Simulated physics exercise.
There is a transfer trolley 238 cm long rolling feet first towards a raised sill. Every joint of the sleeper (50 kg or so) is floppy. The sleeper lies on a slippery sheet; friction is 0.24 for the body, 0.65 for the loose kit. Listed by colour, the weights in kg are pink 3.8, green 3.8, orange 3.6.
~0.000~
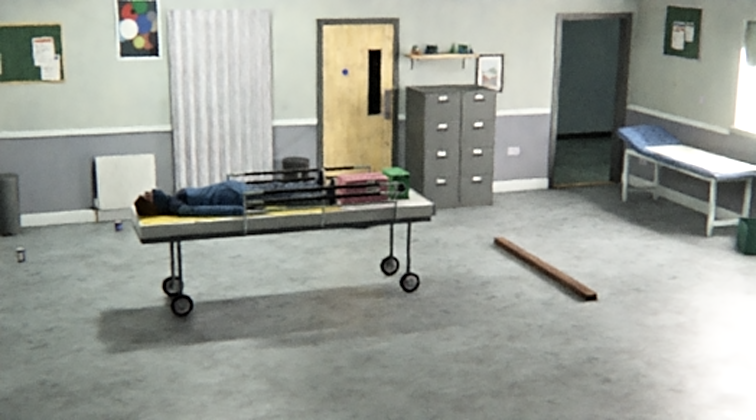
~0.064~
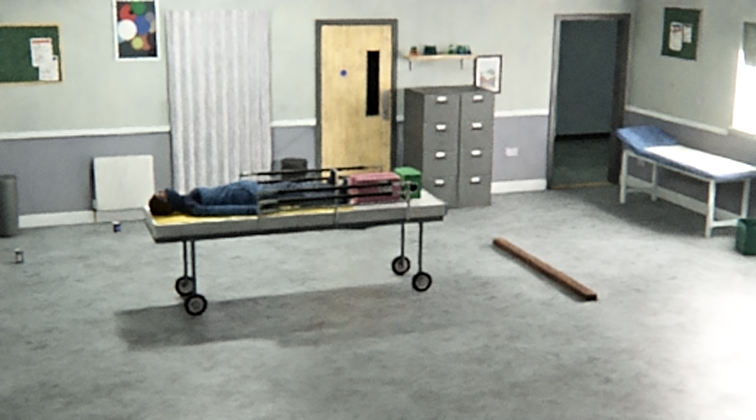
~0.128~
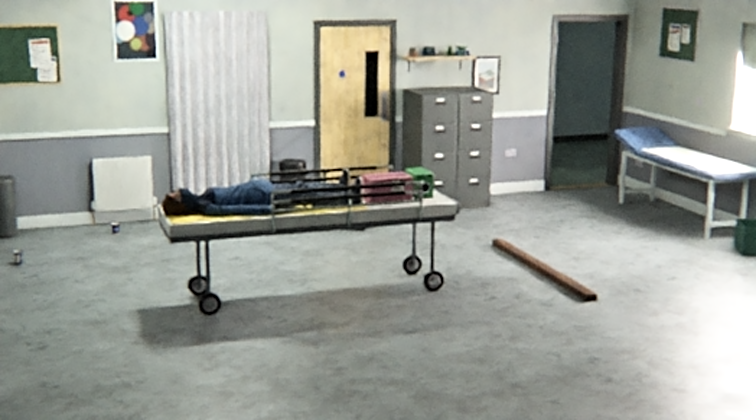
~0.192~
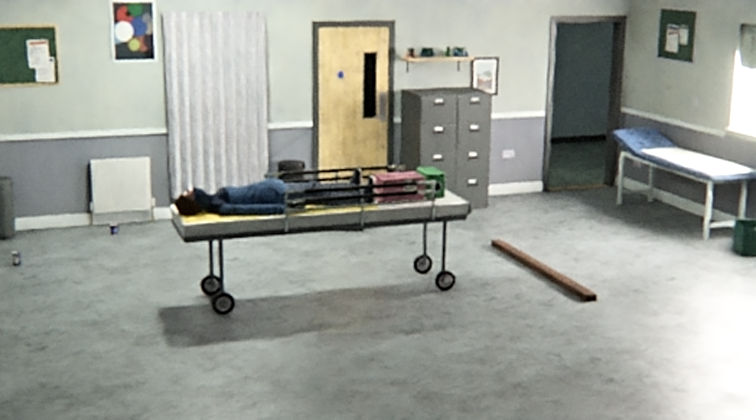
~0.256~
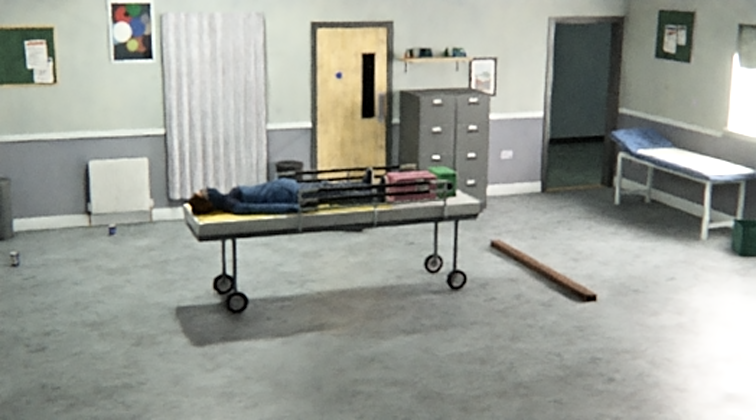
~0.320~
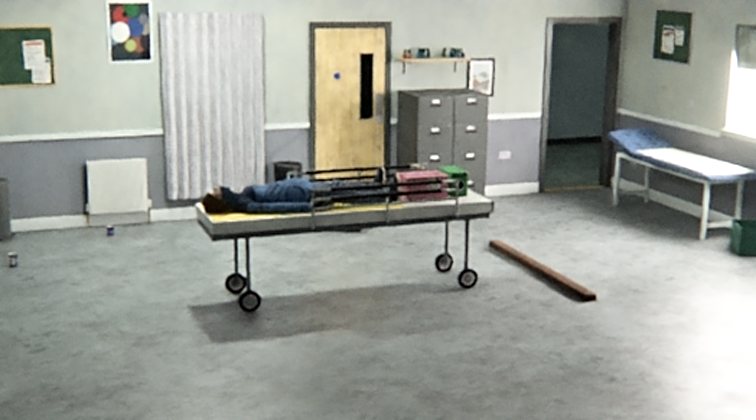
A person in blue lay on their back on a wheeled trolley, with pink and green items by their feet, as it rolled steadily a short way right across a grey-floored room.
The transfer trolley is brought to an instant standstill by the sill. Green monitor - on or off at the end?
Green monitor: Off.
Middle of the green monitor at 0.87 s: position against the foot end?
Short of it by around 5 cm.
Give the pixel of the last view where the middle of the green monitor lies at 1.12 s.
At that moment it is near (559, 181) in the last picture's view.
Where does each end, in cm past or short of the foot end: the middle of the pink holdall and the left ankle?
Pink holdall: 10 cm short; left ankle: 30 cm short.
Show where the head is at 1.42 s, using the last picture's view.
Around (365, 192).
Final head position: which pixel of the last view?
Around (365, 192).
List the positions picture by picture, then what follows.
Green monitor (396, 184), left ankle (316, 191), pink holdall (363, 189); 124 cm still to roll, in the first frame.
Green monitor (407, 183), left ankle (328, 191), pink holdall (375, 189); 113 cm still to roll, in the second frame.
Green monitor (419, 183), left ankle (340, 190), pink holdall (387, 188); 102 cm still to roll, in the third frame.
Green monitor (431, 183), left ankle (352, 190), pink holdall (399, 188); 91 cm still to roll, in the fourth frame.
Green monitor (442, 182), left ankle (363, 189), pink holdall (411, 187); 80 cm still to roll, in the fifth frame.
Green monitor (453, 181), left ankle (375, 189), pink holdall (423, 187); 69 cm still to roll. Speed about 1.7 m/s, in the sixth frame.
Contact comes at 0.72 s.
After 0.87 s the green monitor is 5 cm short of the foot end, tilted 5°, near (542, 175) in the last picture's view; the left ankle 67 cm short of the foot end.
After 1.12 s the green monitor is 14 cm past the foot end, tilted 35°, near (559, 181) in the last picture's view; the left ankle 41 cm short of the foot end.
After 1.42 s the green monitor is 36 cm past the foot end, tilted 90°, near (577, 252) in the last picture's view.
When all is still (1.7 s), pink holdall stays on; green monitor drops off; orange gas bottle stays on; left ankle stops short of the foot end.
